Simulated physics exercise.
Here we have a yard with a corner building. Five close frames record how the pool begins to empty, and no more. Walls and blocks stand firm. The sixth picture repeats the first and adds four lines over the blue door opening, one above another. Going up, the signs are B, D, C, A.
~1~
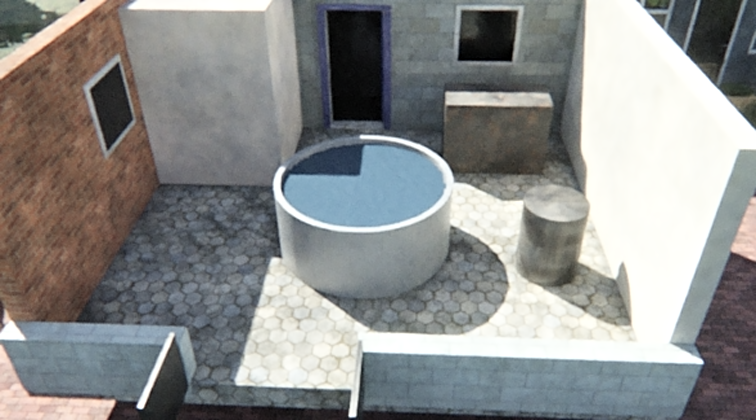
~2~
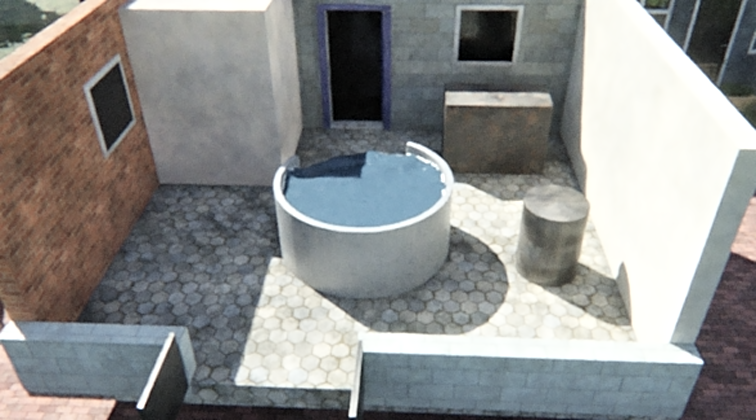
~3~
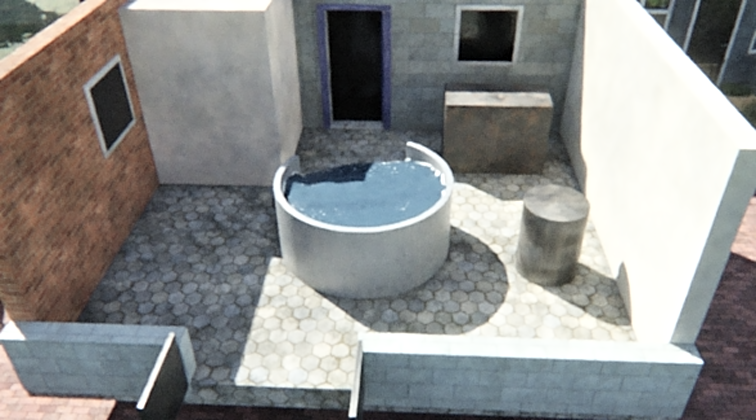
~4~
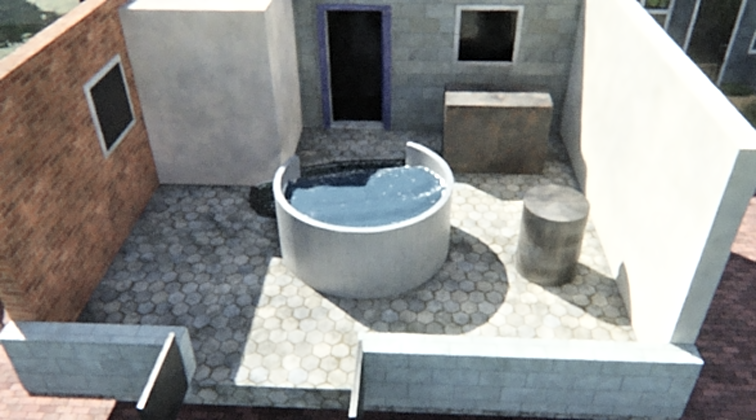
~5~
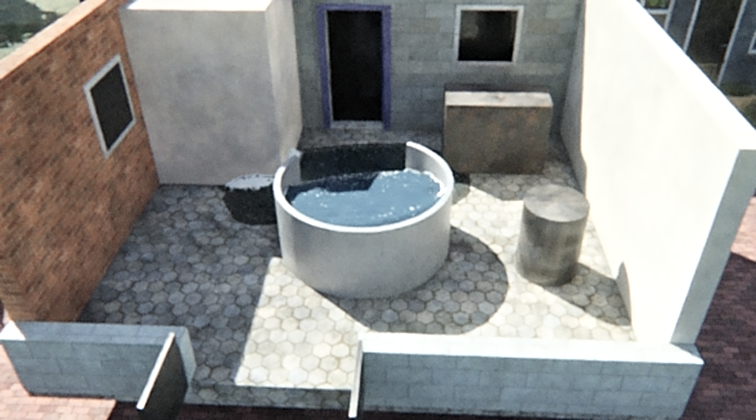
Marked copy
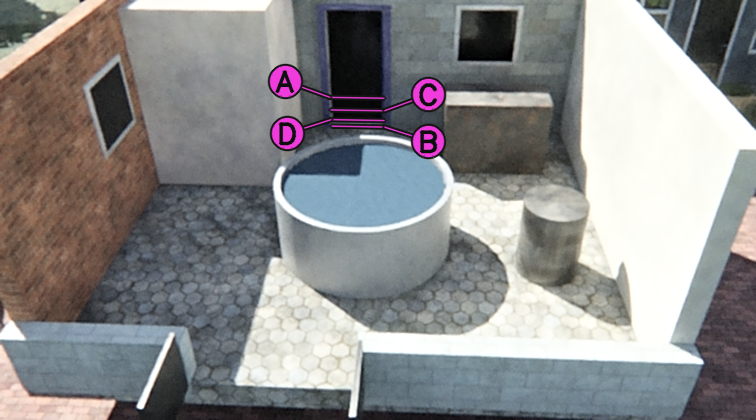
In the video, a round pool stands full of still water in a walled yard, then a section of its back rim opens, the water surface ripples and lowers, and water spreads over the paving behind and left of it.
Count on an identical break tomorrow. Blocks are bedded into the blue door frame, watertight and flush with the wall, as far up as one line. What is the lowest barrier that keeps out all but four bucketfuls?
Take A.
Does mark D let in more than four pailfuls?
Yes.
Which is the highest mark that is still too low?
That is mark C.
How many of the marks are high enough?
One of the four.
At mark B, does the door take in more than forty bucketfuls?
Yes, clearly.
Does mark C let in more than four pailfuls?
Yes, it does.
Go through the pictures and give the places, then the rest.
In the first frame, water in the pool at rest, its middle at (364, 184); foot of the blue doorway at (358, 128); open gate at (272, 326).
In the second frame, water covers 2 % of the ground, its front hidden from here.
In the third frame, water covers 5 % of the ground, its front hidden from here.
In the fourth frame, 11 % of the ground under water, visible out to (256, 186).
In the fifth frame, 18 % of the ground under water, visible out to (224, 185).
In magenta, A at (357, 97); B at (357, 126); C at (357, 110); D at (357, 120); from the bottom up B, D, C, A.
With A, a splash gets over, under a bucket.
With B, dozens of bucketfuls pour in.
With C, about 14 bucketfuls get in.
With D, dozens of bucketfuls pour in.
